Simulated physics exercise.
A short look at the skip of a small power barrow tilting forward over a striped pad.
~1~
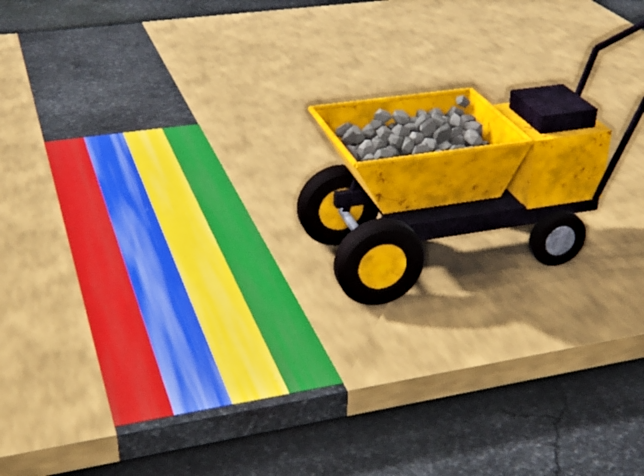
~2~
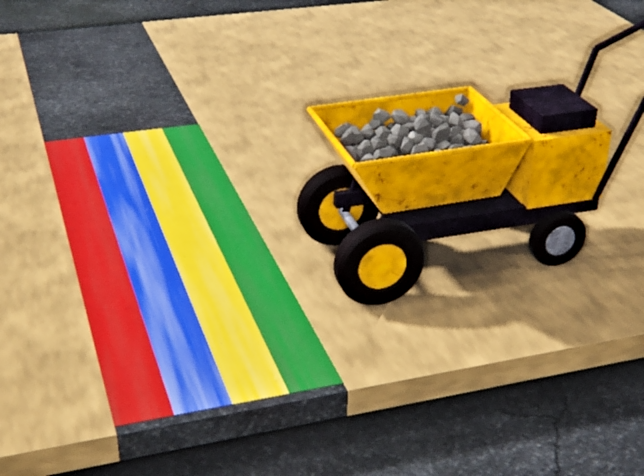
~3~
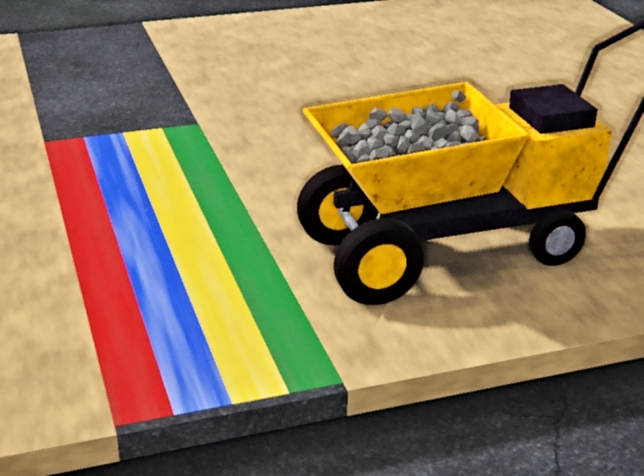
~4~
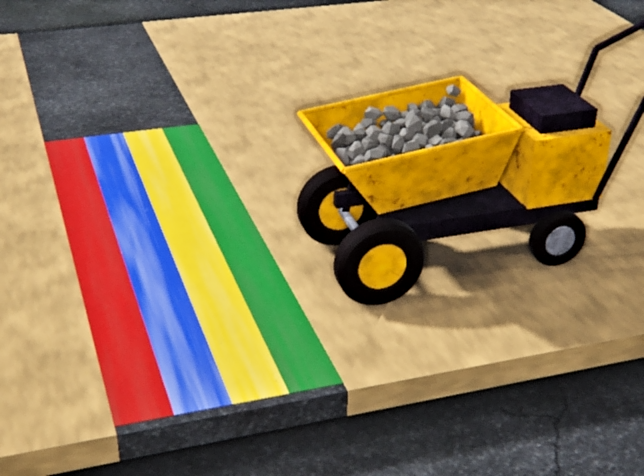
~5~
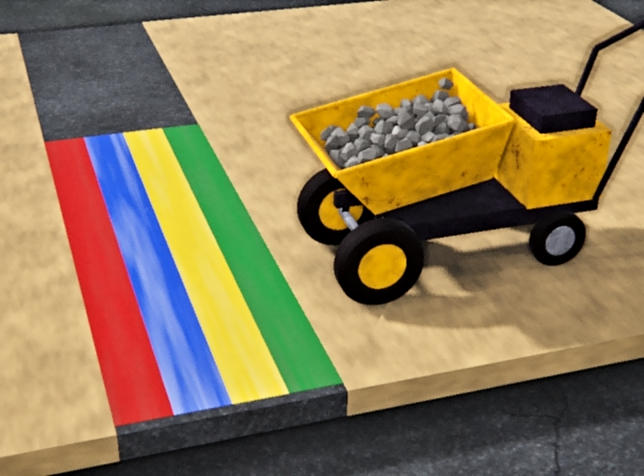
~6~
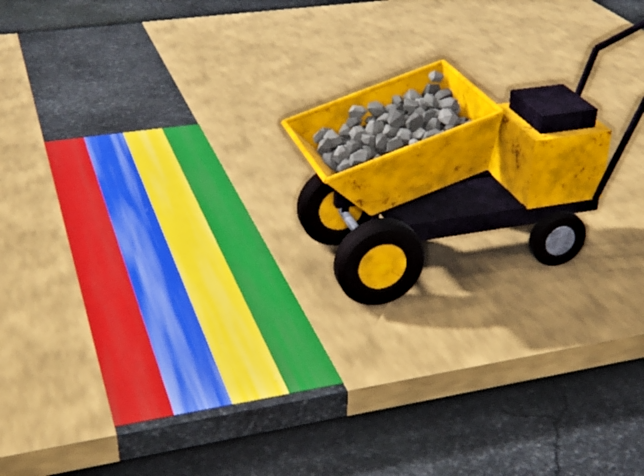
Yellow skip of a small power barrow, loaded with broken grey stones, tilting gradually forward to the left beside a striped pad.
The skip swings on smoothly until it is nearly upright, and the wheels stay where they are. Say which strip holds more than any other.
The heap favours the yellow strip.
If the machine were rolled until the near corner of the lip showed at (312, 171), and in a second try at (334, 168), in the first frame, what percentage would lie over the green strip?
The first gives 0 %, the second 0 %.
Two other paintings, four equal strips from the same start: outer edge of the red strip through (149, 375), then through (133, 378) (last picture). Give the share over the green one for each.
About 10 and 10 per cent.
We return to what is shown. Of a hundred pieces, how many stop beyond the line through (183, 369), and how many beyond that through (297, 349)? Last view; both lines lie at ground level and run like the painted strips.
About 10 and 80 per cent.
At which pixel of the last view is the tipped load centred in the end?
Around (208, 289).
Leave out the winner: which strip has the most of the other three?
Next in line is that blue strip.
Soon, skip tipped steeply; all in the skip.
A while on, skip tipped right over; most in the skip; a stray few over the green strip; a small part over the yellow strip; a stray few over the blue strip.
Towards the end, skip tipped right over; about a quarter in the skip; a small part over the green strip; about a third over the yellow strip; about a quarter over the blue strip; a small part over the red strip; a stray few off the paint.
Finally, skip tipped right over; about a quarter in the skip; a small part over the green strip; about a third over the yellow strip; about a quarter over the blue strip; a small part over the red strip; a stray few off the paint.
